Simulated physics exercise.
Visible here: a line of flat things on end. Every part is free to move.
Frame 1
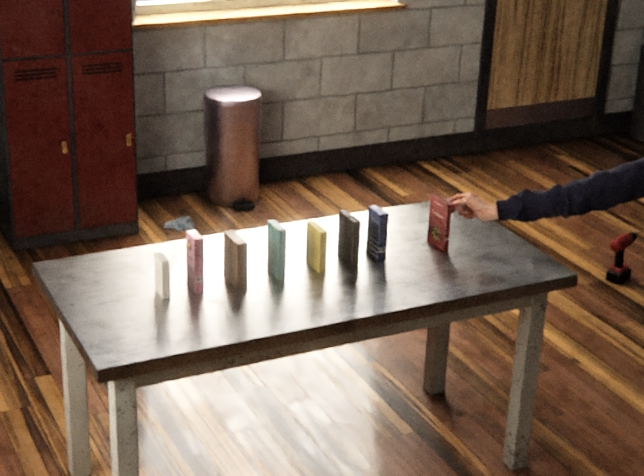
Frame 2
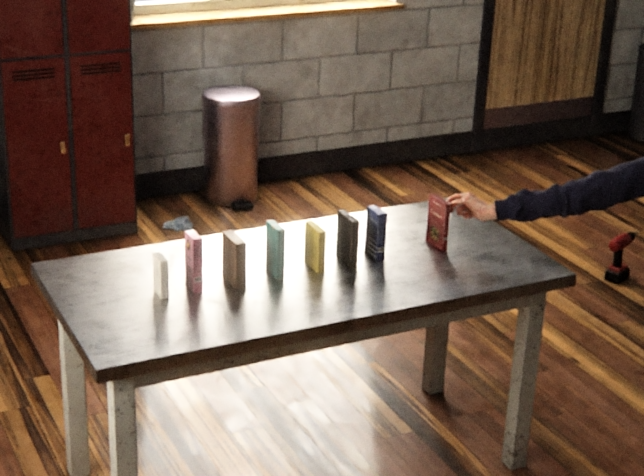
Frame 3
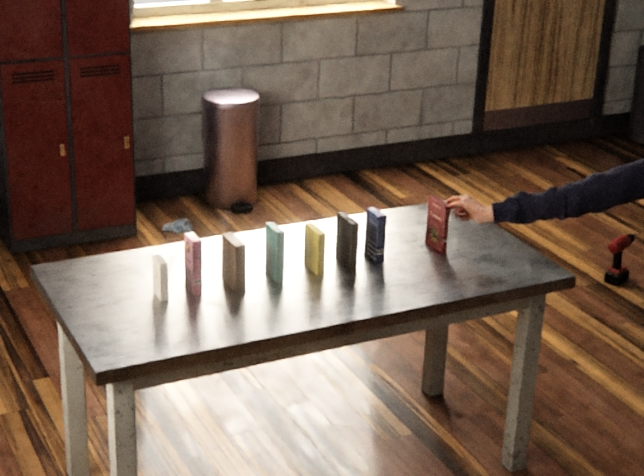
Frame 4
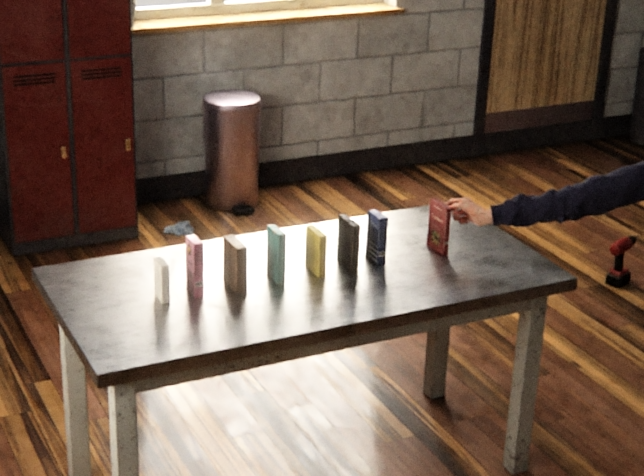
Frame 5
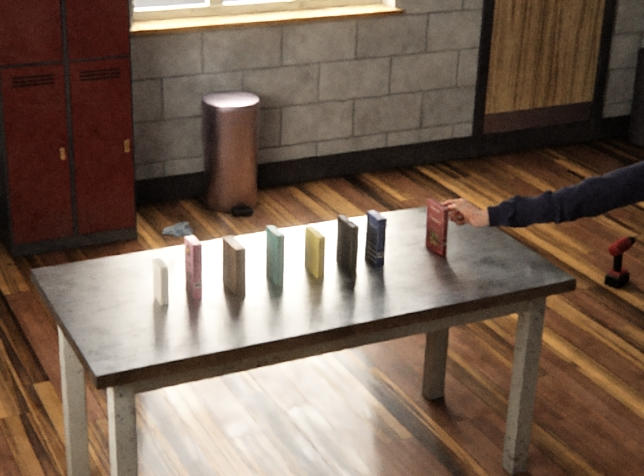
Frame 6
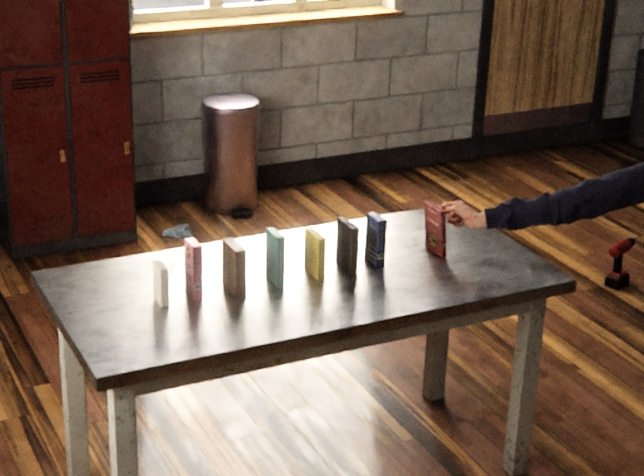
We see a row of upright, differently coloured flat blocks on a table, with a red one standing apart at the right. A hand at the red one tilts it slightly left, while the others stay still.
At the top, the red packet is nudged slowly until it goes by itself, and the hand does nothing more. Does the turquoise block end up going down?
No.
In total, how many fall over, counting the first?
1.
Then, 0.30 s past the last view, red packet 46° over.
Then, 0.40 s past the last view, red packet 90° over.
Then, 0.70 s past the last view, turquoise block resting near (275, 257).
Finally, all 6 still in place. Final places as the last picture's camera would see them, turquoise block near (275, 257).
